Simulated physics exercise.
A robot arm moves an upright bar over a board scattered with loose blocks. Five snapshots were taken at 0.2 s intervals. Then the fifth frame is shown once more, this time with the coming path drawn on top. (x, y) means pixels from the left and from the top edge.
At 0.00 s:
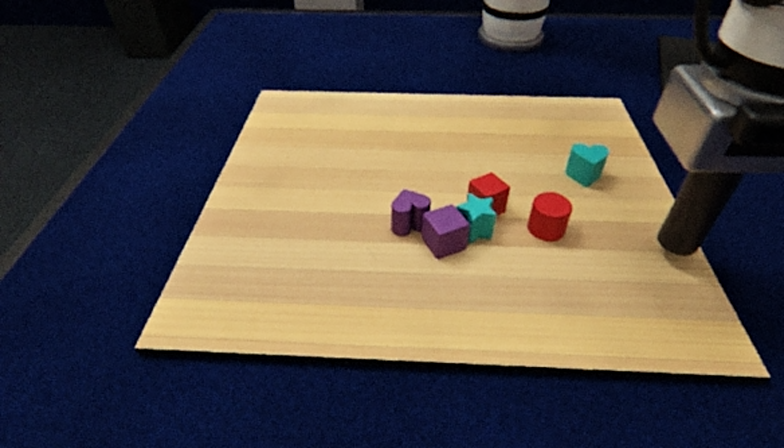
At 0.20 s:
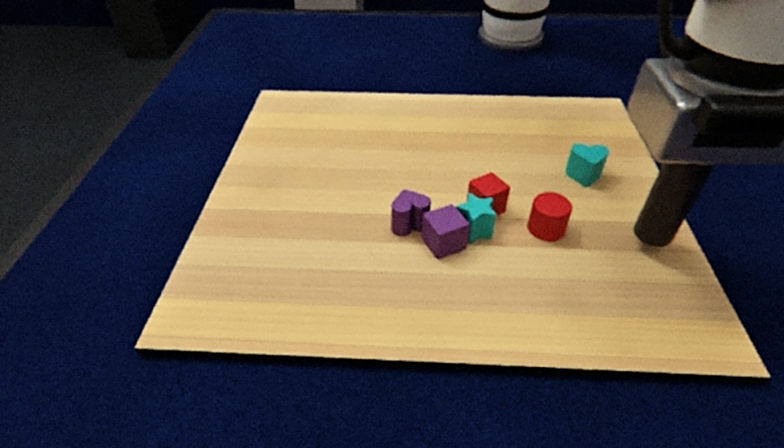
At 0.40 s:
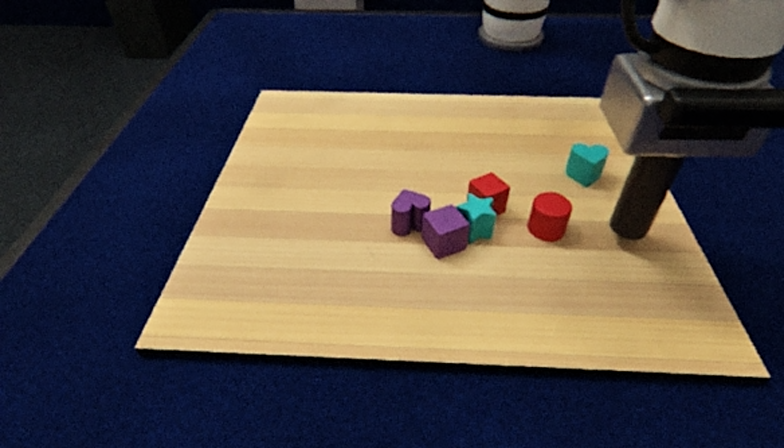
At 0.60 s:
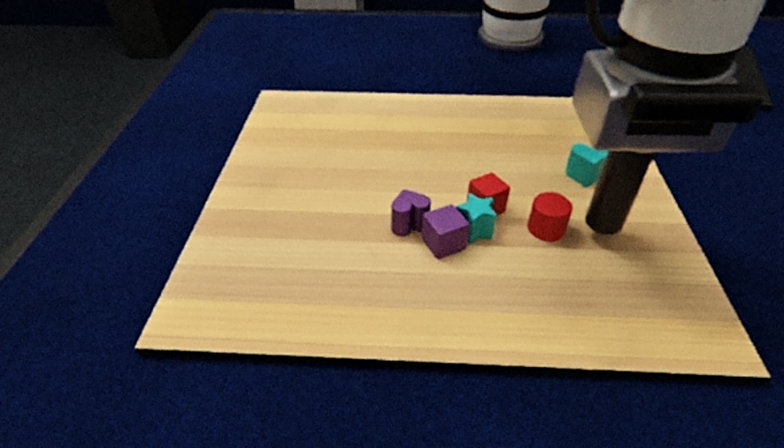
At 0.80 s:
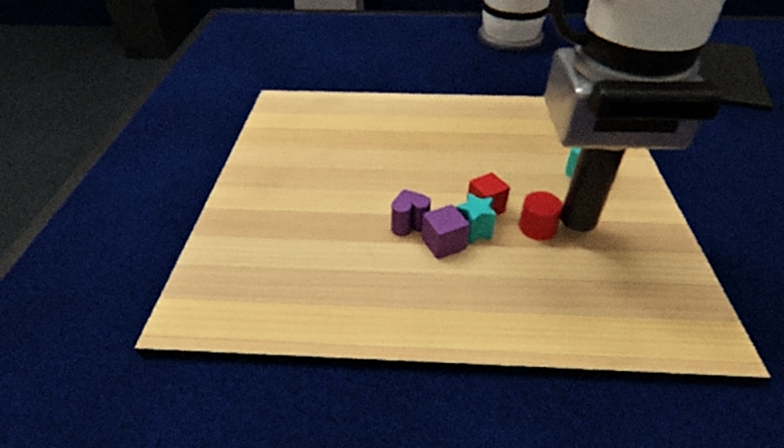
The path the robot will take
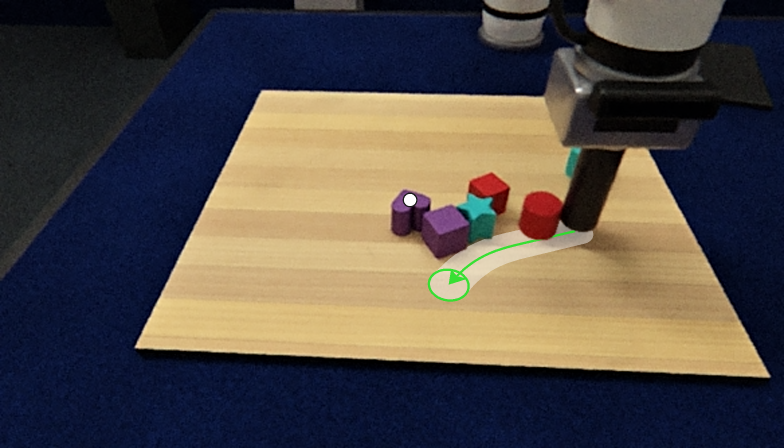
On a wooden board with a blue surface around it, a robot arm moved its dark upright bar left past the turquoise heart and nudged the red cylinder slightly left, while the other blocks stayed still.
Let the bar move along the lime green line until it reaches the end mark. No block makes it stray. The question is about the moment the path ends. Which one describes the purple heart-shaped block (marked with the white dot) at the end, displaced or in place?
Once the path ends, it is where it was.
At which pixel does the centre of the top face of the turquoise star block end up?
I'd expect the centre of its top face to be at (458, 200).
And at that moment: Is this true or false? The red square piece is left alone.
False.
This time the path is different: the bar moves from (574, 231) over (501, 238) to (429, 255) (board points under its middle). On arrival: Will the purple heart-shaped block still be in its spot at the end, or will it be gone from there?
Displaced.
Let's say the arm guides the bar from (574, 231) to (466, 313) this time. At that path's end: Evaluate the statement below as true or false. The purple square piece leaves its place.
This is false.
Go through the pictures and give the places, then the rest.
In the first picture, bar's lower end at (677, 242); purple heart-shaped block at (410, 200); purple square piece at (446, 218); turquoise star block at (478, 205); red square piece at (490, 183); red circle at (553, 203).
In the second picture, bar at (653, 234); blocks still.
In the third picture, bar at (628, 227); blocks still.
In the fourth picture, bar at (604, 223); blocks still.
In the fifth picture, bar at (578, 220); purple heart-shaped block at (410, 200); purple square piece at (446, 218); turquoise star block at (478, 205); red square piece at (490, 183); red circle at (544, 202).
Drawn move, from (574, 231) by way of (529, 242) and (484, 256) to (449, 285); the dot is on the purple heart-shaped block.
The first path, step by step. One third of the way, bar at (532, 231); turquoise star block at (468, 202); red square piece at (485, 180); red circle at (501, 201).
Two thirds of the way, bar at (486, 245); purple square piece at (437, 218), turned 20° anticlockwise; turquoise star block at (458, 200); red square piece at (482, 177), turned 10° clockwise; red circle at (493, 198).
At the end, bar at (450, 273); purple heart-shaped block still; purple square piece at (437, 218), turned 20° anticlockwise; turquoise star block at (458, 200); red square piece at (482, 177), turned 10° clockwise; red circle at (493, 198).
